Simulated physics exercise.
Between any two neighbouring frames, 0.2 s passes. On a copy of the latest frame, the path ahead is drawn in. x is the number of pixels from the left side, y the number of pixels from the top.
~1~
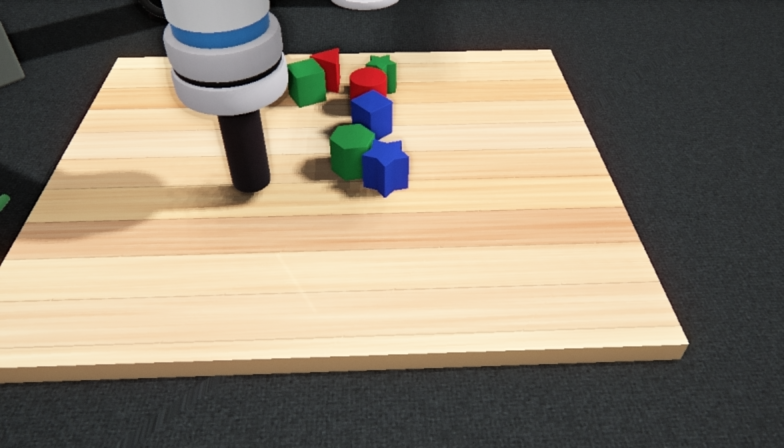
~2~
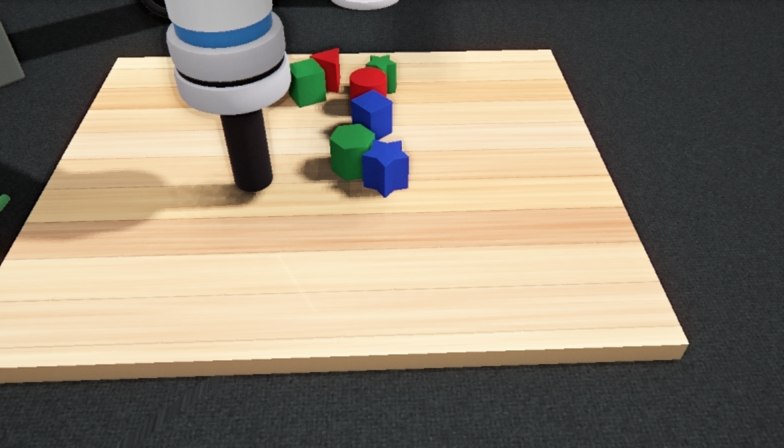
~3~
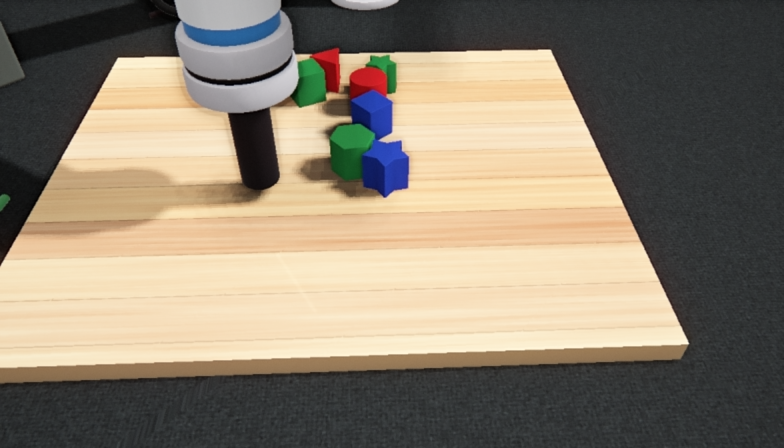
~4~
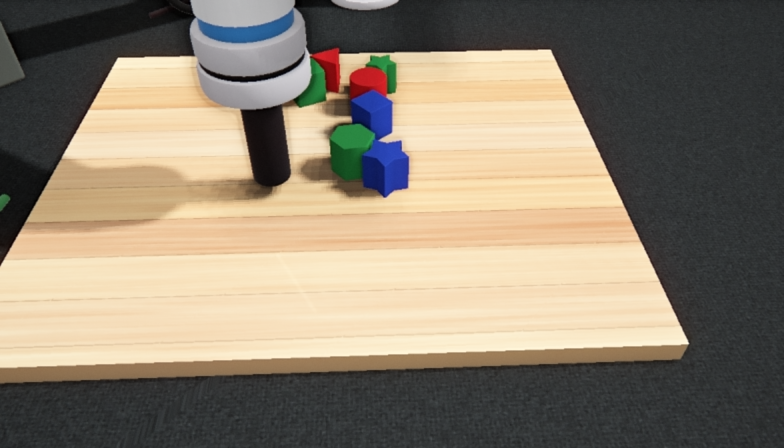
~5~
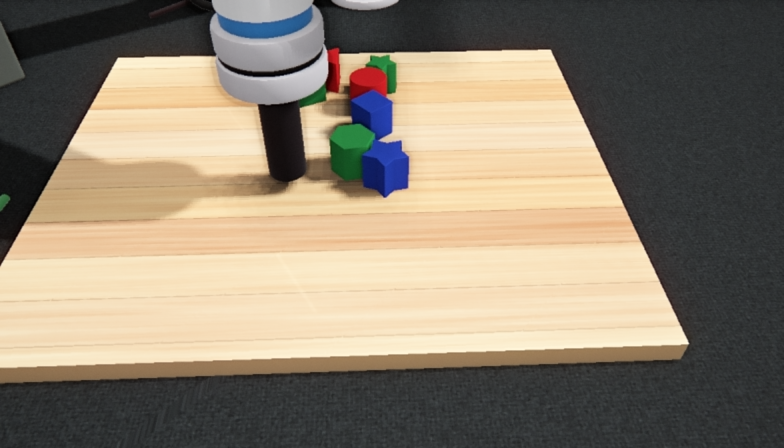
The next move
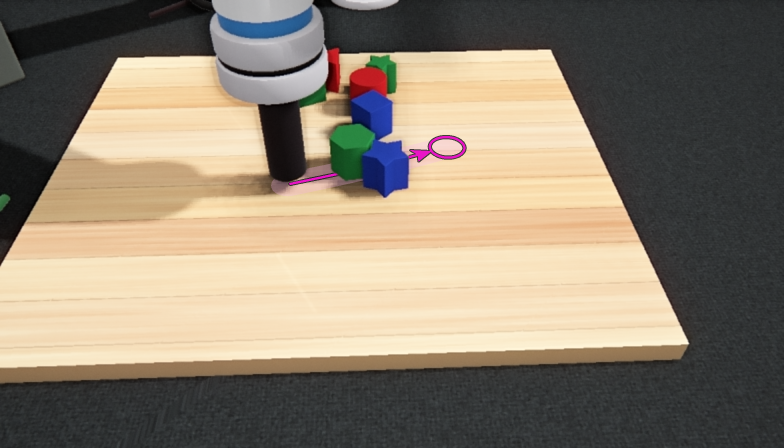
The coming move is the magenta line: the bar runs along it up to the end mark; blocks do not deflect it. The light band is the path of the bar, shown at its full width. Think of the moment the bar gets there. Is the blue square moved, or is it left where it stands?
At the end of the path, the blue square remains in its old spot.
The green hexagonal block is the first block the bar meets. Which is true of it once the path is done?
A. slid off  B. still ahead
B
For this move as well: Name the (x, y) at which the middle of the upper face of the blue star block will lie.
Around (414, 149).
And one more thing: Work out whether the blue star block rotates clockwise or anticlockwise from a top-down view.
Seen from above, clockwise.
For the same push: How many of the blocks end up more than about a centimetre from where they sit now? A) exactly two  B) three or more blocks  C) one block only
I'll go with A - exactly two.
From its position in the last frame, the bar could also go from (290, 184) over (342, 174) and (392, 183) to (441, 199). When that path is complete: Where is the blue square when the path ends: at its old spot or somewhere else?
The blue square will stay where it stands.
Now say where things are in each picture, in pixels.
The first frame shows lower end of the bar (252, 182), tops of blocks, green hexagonal block (352, 136), blue square (372, 101), blue star block (386, 151).
The second frame shows bar (254, 182), blocks as before.
The third frame shows bar (261, 180), blocks as before.
The fourth frame shows bar (273, 176), blocks as before.
The fifth frame shows bar (288, 172), green hexagonal block (352, 136), blue square (372, 101), blue star block (386, 151).
The drawn path runs straight from (290, 184) to (447, 147).
What follows on the original path. One third of the way, bar (345, 160); green hexagonal block (379, 130); blue star block (396, 150), turned 45° clockwise.
Two thirds of the way, bar (398, 148); green hexagonal block (430, 117); blue star block (412, 149), turned 110° clockwise.
At the end, bar (448, 135); green hexagonal block (478, 104); blue square not moved; blue star block (414, 149), turned 120° clockwise.
